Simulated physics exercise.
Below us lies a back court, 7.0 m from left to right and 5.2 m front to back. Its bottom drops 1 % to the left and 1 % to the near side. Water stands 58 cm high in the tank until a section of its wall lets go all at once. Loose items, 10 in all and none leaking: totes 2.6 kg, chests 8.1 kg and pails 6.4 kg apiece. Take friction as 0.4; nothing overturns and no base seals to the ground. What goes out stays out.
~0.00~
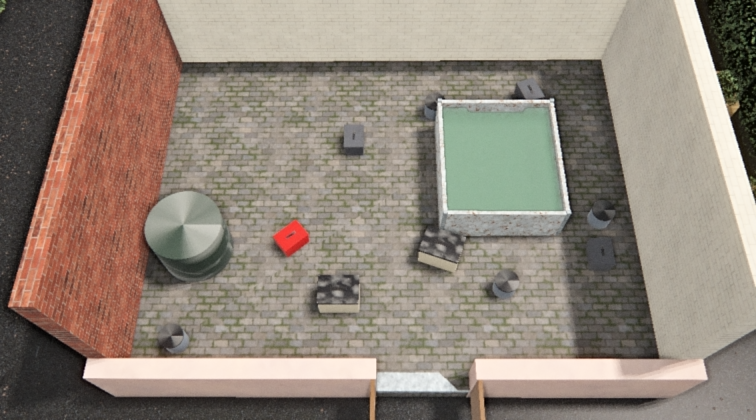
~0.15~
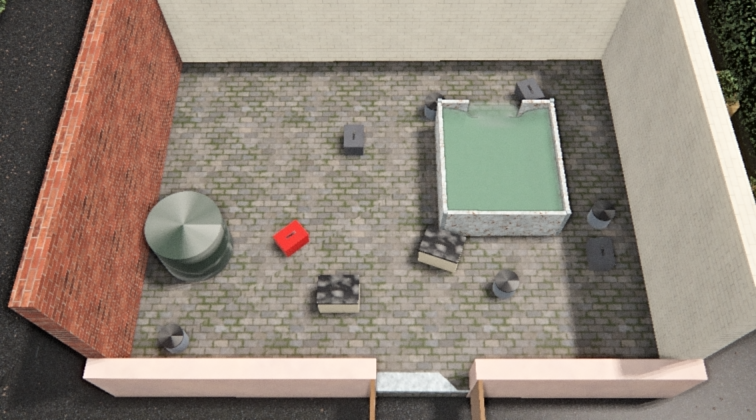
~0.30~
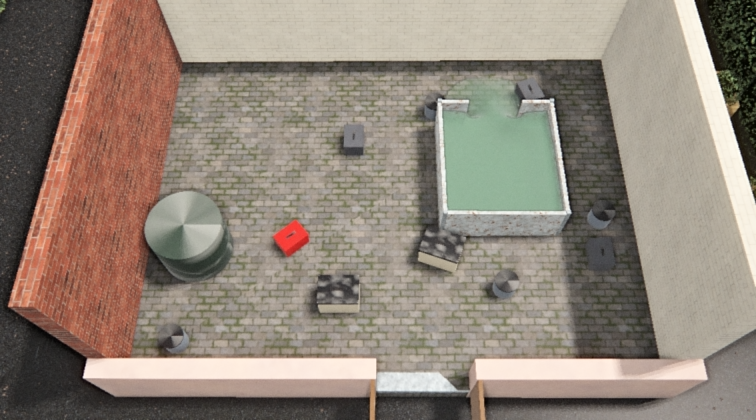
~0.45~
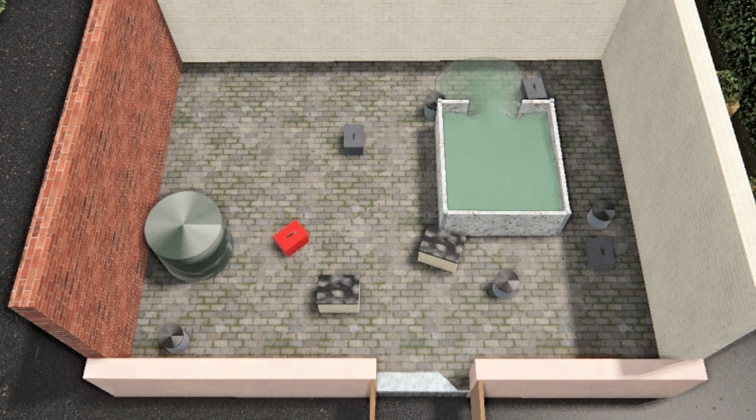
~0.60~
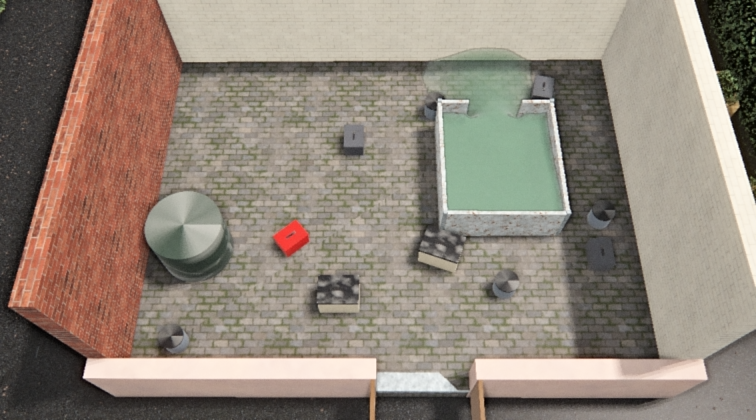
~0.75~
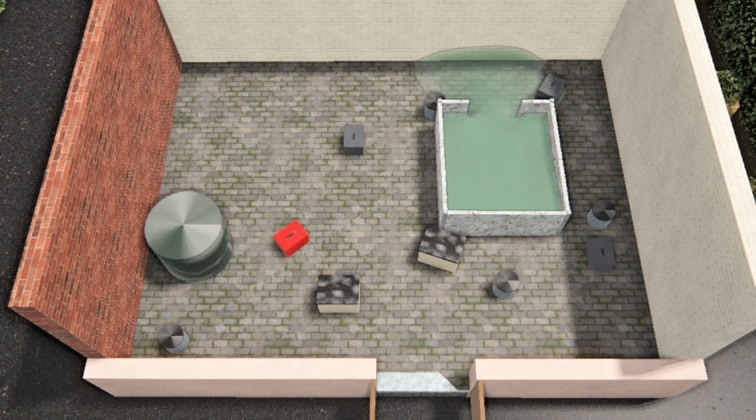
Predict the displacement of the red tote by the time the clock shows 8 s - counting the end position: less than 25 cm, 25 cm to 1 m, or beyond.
Red tote is nudged along.
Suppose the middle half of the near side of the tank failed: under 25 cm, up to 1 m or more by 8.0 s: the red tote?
Then the red tote stays put.
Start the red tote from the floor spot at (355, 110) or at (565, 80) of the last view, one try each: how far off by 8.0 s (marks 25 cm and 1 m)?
In that order: It ends far away; it travels far.
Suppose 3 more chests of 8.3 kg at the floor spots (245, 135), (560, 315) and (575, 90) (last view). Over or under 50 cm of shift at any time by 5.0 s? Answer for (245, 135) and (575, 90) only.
In that order: Past it, over.
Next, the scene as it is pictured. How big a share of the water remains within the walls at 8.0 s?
Some 100 per cent remains.
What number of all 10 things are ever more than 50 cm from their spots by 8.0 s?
I count 5.
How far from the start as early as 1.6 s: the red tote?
Roughly 0 cm by then.
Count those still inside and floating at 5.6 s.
3 of them.
After 1.6 s the red tote is near (291, 235), 0.0 m from its start, aground; 0 of 10 are out; 0 afloat.
After 3.6 s the red tote is near (291, 235), 0.0 m from its start, aground; 0 of 10 are out; 1 afloat.
After 5.6 s the red tote is near (291, 235), 0.0 m from its start, aground; 0 of 10 are out; 3 afloat.
After 8.0 s the red tote is near (333, 265), 0.8 m from its start, afloat; 0 of 10 are out; 5 afloat.
